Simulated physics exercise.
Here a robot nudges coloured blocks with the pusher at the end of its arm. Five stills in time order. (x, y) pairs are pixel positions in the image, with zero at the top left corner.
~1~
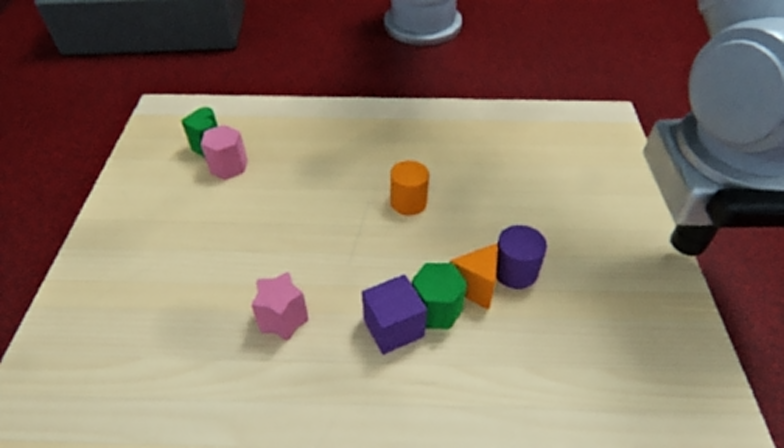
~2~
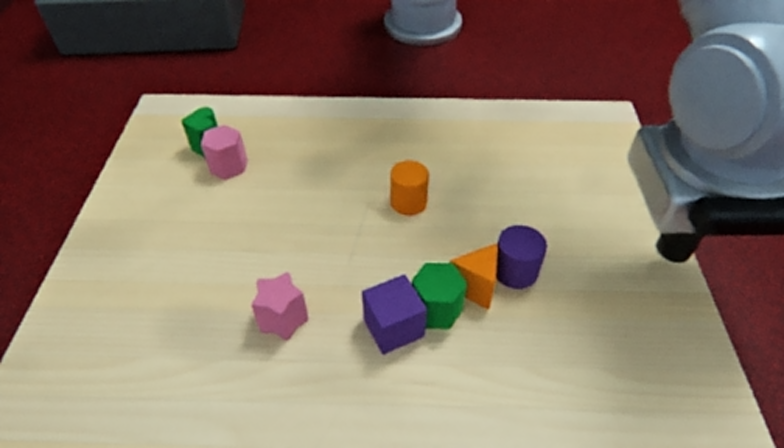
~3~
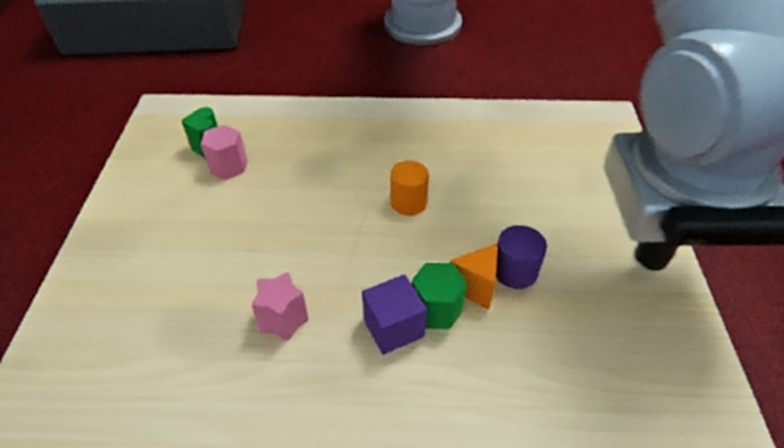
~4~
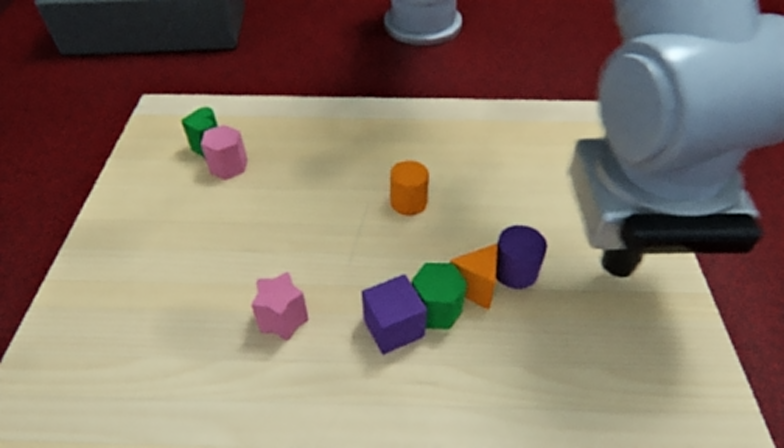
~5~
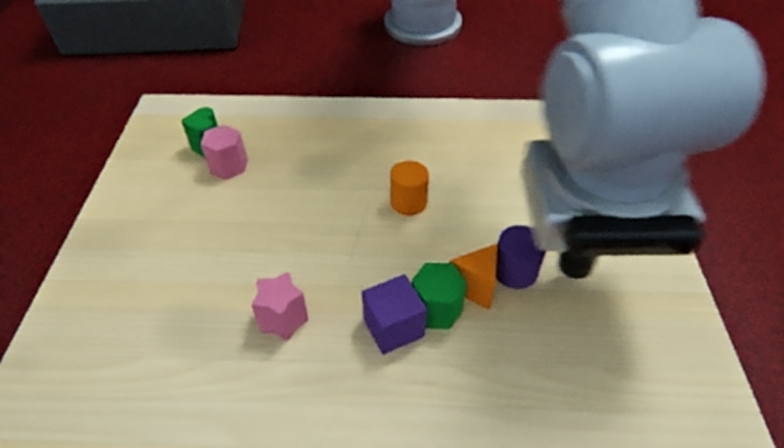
A robot arm moved left over the right side of a wooden board, bringing its dark tip close to a purple cylinder at the end of a row of coloured blocks, while all the blocks stayed still.
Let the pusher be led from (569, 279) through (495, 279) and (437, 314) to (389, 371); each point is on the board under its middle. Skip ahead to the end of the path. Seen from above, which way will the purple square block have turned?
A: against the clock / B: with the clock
Answer: B.
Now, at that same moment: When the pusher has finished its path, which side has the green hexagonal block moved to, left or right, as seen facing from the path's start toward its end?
It shifts to the left.
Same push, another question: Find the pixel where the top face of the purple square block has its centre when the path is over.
It comes to (287, 349).
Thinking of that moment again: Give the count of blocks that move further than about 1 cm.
My count: 3 or more.
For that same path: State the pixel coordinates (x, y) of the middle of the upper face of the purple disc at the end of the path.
My best guess is (476, 222).
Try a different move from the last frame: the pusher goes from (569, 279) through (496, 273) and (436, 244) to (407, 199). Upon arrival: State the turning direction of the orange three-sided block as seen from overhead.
From above, the turn goes anticlockwise.
What follows on the original path. One third of the way, pusher at (497, 266); orange three-sided block at (451, 245), turned 50° anticlockwise; purple disc at (477, 223).
Two thirds of the way, pusher at (438, 302); purple square block at (353, 323); green hexagonal block at (402, 308); orange three-sided block at (426, 248), turned 15° clockwise; purple disc at (476, 222).
At the end, pusher at (389, 359); purple square block at (287, 349), turned 35° clockwise; green hexagonal block at (339, 358), turned 35° clockwise; orange three-sided block at (426, 248), turned 15° clockwise; purple disc at (476, 222).
